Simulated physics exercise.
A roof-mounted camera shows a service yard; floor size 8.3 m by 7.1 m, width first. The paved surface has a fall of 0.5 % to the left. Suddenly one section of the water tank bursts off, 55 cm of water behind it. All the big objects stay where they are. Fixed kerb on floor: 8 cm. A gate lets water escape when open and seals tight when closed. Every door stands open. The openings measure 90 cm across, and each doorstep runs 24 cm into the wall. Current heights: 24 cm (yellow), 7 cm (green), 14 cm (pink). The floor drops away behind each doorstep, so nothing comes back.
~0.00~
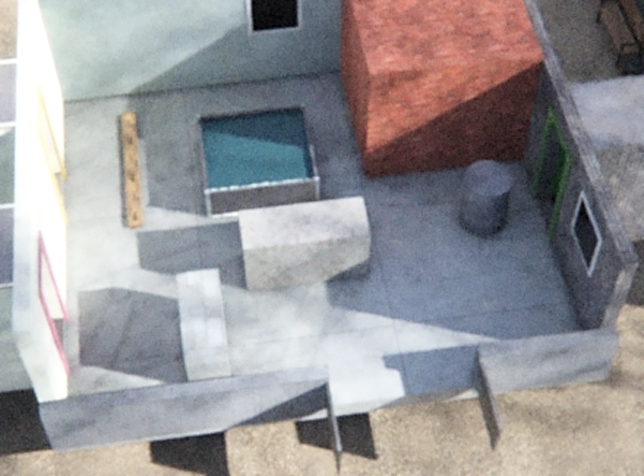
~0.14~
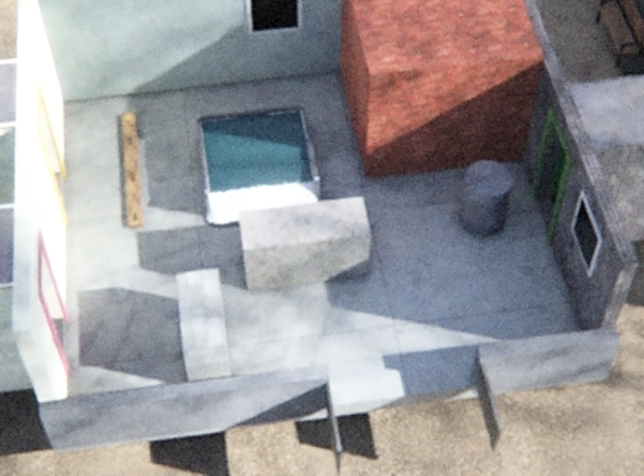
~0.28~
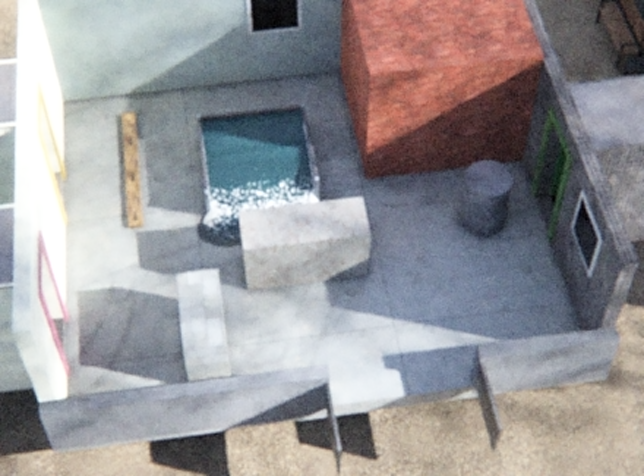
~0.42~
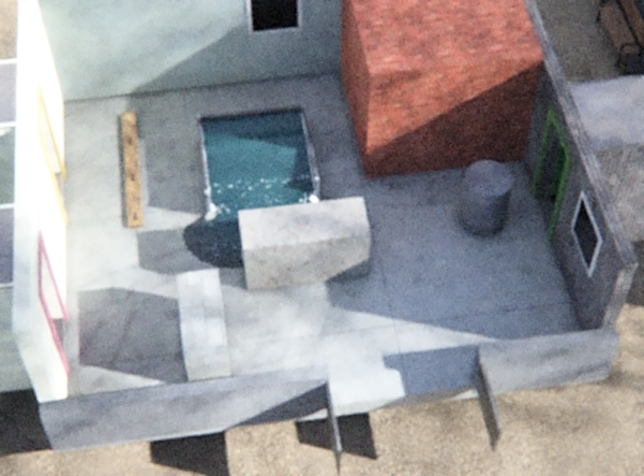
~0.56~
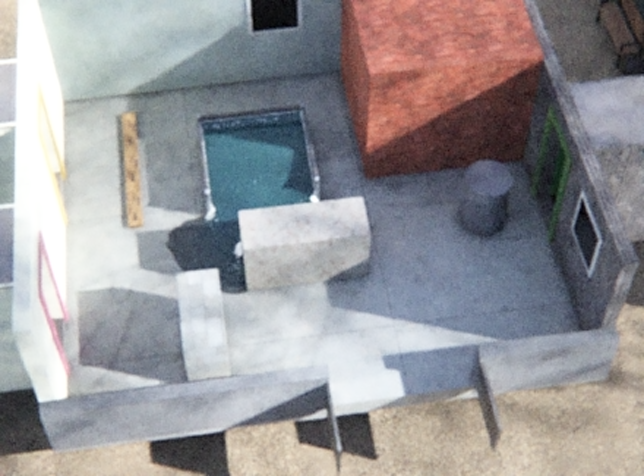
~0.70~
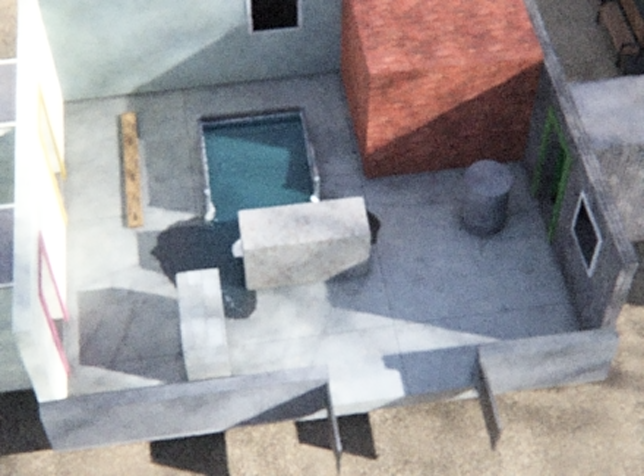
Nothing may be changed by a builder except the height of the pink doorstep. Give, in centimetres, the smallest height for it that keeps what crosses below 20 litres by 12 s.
Close to 15 cm is just enough.
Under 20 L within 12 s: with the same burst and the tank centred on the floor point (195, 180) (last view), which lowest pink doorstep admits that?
With that change, some 16 centimetres.
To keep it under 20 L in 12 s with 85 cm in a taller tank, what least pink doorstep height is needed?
The step needs to be some 27 cm.
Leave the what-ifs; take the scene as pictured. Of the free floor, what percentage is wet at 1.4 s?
15 %.
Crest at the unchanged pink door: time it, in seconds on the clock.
The depth peaks at about 2.4 seconds.
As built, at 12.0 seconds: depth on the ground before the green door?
Lab note: Depth approx. 4.5 cm.
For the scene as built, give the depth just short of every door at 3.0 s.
Door depths (cm): Yellow = 0, green = 2, pink = 19.
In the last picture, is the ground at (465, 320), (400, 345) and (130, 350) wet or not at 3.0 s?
Point by point: Bone dry, then bone dry, then soaked.
After 1.4 s water covers 15 % of the floor, deepest (40 cm) near (265, 244); it has not reached the pink door.
After 3.0 s water covers 45 % of the floor, deepest (27 cm) near (524, 165); 19 cm at the pink door, 17 litres in over its 14 cm doorstep.
After 12.0 s water covers 90 % of the floor, deepest (9 cm) near (254, 402); 5 cm at the pink door, 28 litres in over its 14 cm doorstep.
At the pink door as built, the water arrived by 1.9 s and peaked near 23 cm at 2.4 s.
With a doorstep of 13 cm, 35 litres would have come in within the 12 s; with 17.5 cm, 11 litres. So under 20 litres takes about 15 cm.
